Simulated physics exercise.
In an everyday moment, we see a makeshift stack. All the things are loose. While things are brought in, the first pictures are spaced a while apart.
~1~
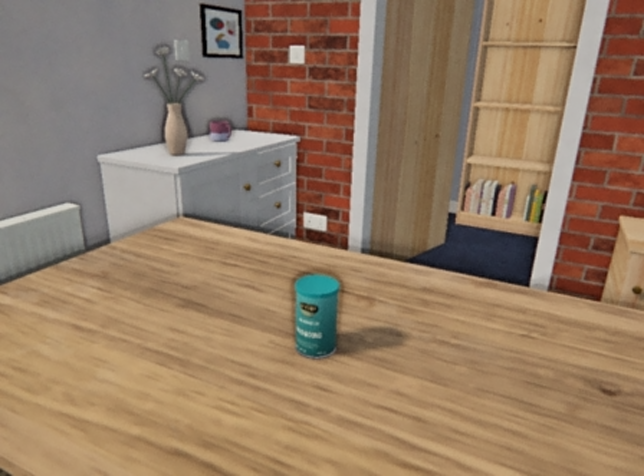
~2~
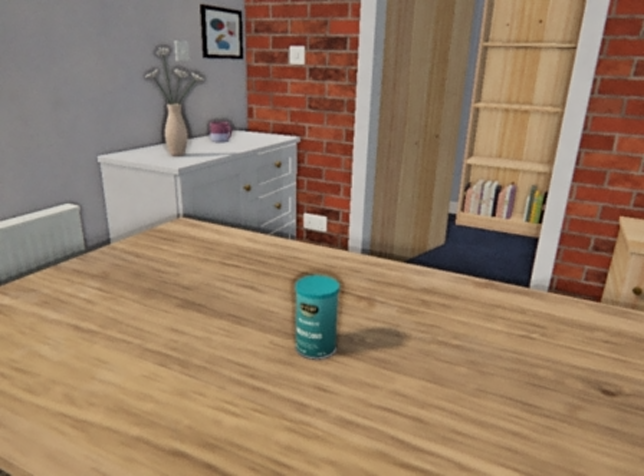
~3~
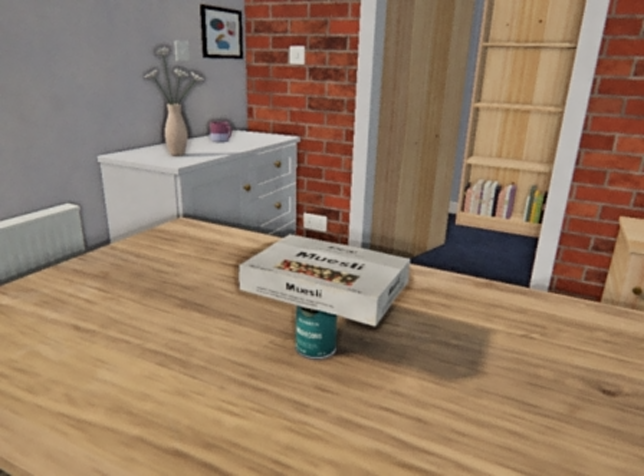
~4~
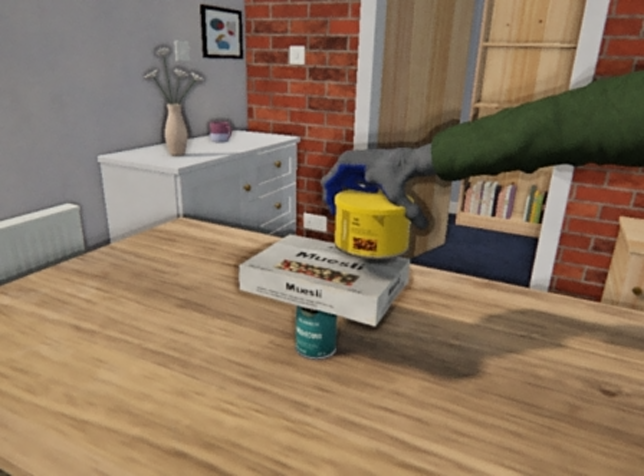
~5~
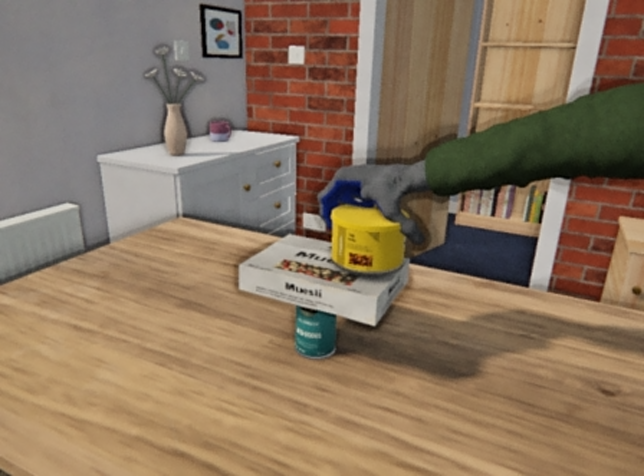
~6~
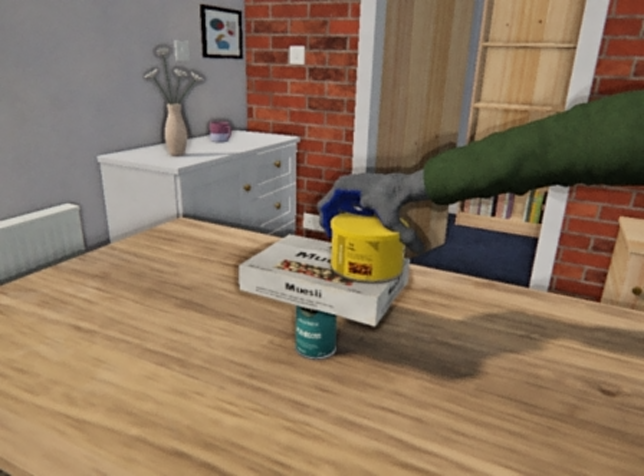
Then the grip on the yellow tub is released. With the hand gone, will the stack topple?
The stack is going to be upset.
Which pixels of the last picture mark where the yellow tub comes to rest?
The object winds up at approximately (494, 368).
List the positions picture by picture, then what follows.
The last thing is not in view yet; turquoise tin (317, 316), in the first frame.
The last thing is not in view yet; turquoise tin (317, 317), in the second frame.
The last thing is not in view yet; turquoise tin (317, 317), in the third frame.
On its way; yellow tub (373, 223); turquoise tin (317, 317), in the fourth frame.
On its way; yellow tub (369, 237); turquoise tin (316, 317), in the fifth frame.
Set down, still held; yellow tub (368, 246); turquoise tin (317, 317), in the sixth frame.
Then, 0.40 s on from there, yellow tub now fallen; white packet turned 38° from how it was put.
Then, 0.60 s on from there, white packet on its side.
Then, 0.80 s on from there, white packet now fallen.
Then, 1.40 s on from there, things are still on the move.
In the end, fallen, white packet and yellow tub; turquoise tin unmoved. At the end, from the last picture's camera, yellow tub near (494, 368). The stack loses its balance.
